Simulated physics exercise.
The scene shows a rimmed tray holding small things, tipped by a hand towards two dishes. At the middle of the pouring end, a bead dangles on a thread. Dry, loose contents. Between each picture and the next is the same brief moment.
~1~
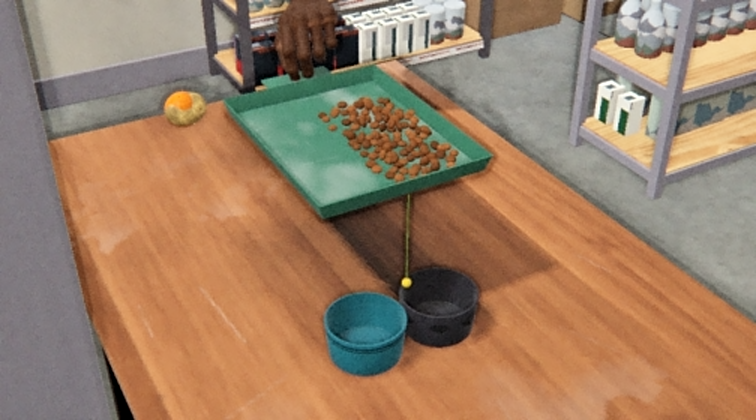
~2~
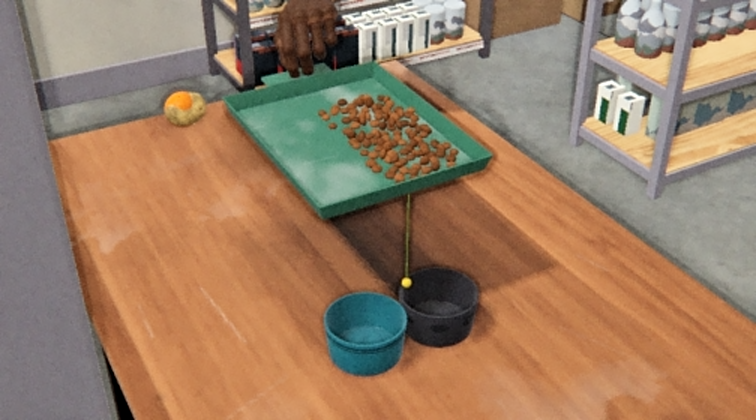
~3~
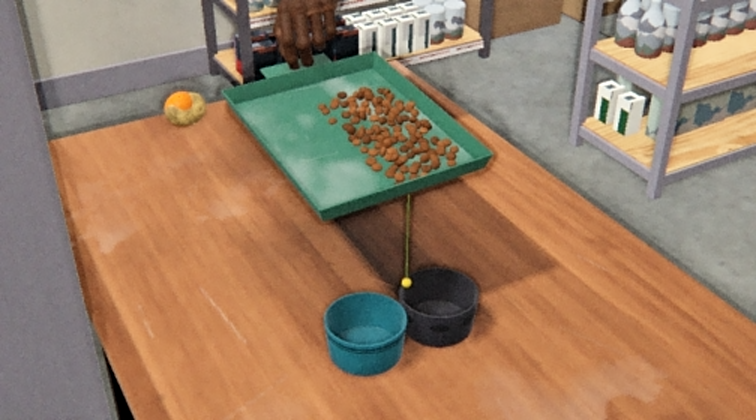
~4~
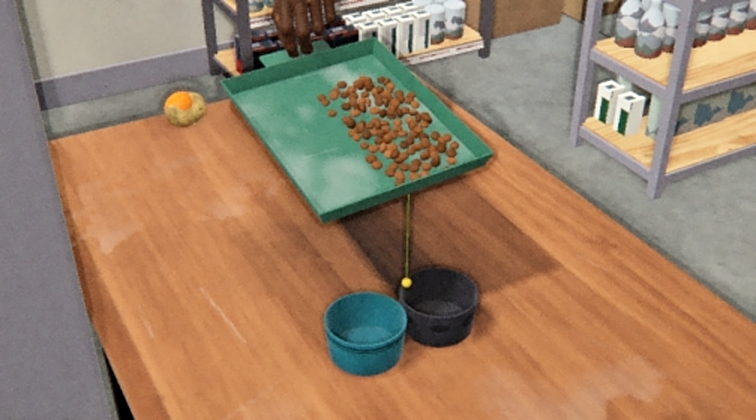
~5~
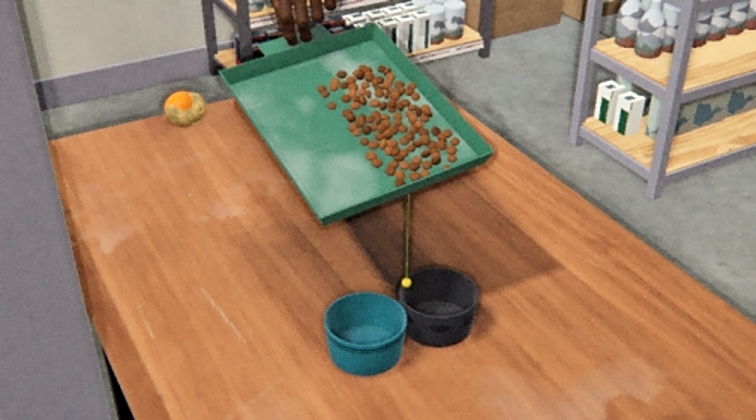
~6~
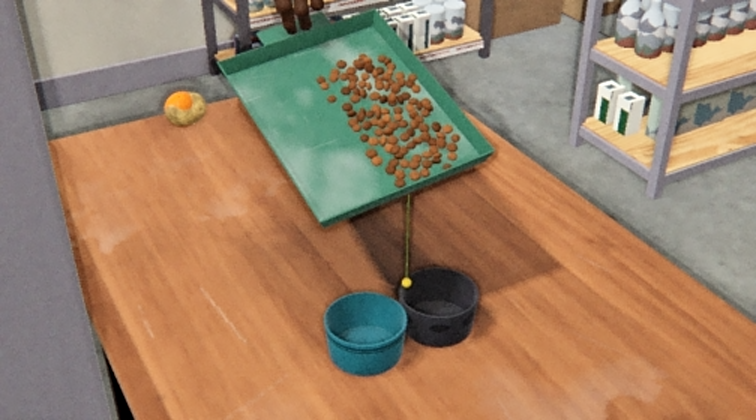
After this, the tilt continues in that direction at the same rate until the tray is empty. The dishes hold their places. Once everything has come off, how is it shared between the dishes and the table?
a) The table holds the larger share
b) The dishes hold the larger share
Answer: B.
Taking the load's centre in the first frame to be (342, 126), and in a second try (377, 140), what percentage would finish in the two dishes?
Roughly 60 and 70 percent, in that order.
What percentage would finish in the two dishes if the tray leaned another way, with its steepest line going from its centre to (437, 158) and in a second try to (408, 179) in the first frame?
Shares: 10 %, then 40 %.
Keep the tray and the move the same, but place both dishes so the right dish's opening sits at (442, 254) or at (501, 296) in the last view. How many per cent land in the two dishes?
0% for the first placement, 10% for the second.
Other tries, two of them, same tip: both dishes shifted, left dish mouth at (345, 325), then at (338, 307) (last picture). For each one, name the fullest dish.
Try 1: The dish at left; try 2: The dish at left.
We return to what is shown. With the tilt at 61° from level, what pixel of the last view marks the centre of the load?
I'd put the middle of the pieces at roughly (369, 194).
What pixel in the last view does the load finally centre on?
Last view, centre at rest - approx. (354, 355).
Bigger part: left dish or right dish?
Of the two, the left-side one is the fuller.
Soon after the last picture, tray tipped steeply; nearly all on the tray; a stray few in the air.
A little later, tray tipped right over; about a quarter on the tray; about a third in the left dish; about a quarter outside both; about a quarter in the air.
Later still, tray tipped past a quarter turn; about two thirds in the left dish; about a third outside both.
At rest, tray tipped past a quarter turn; about two thirds in the left dish; none in the right dish; about a third outside both.
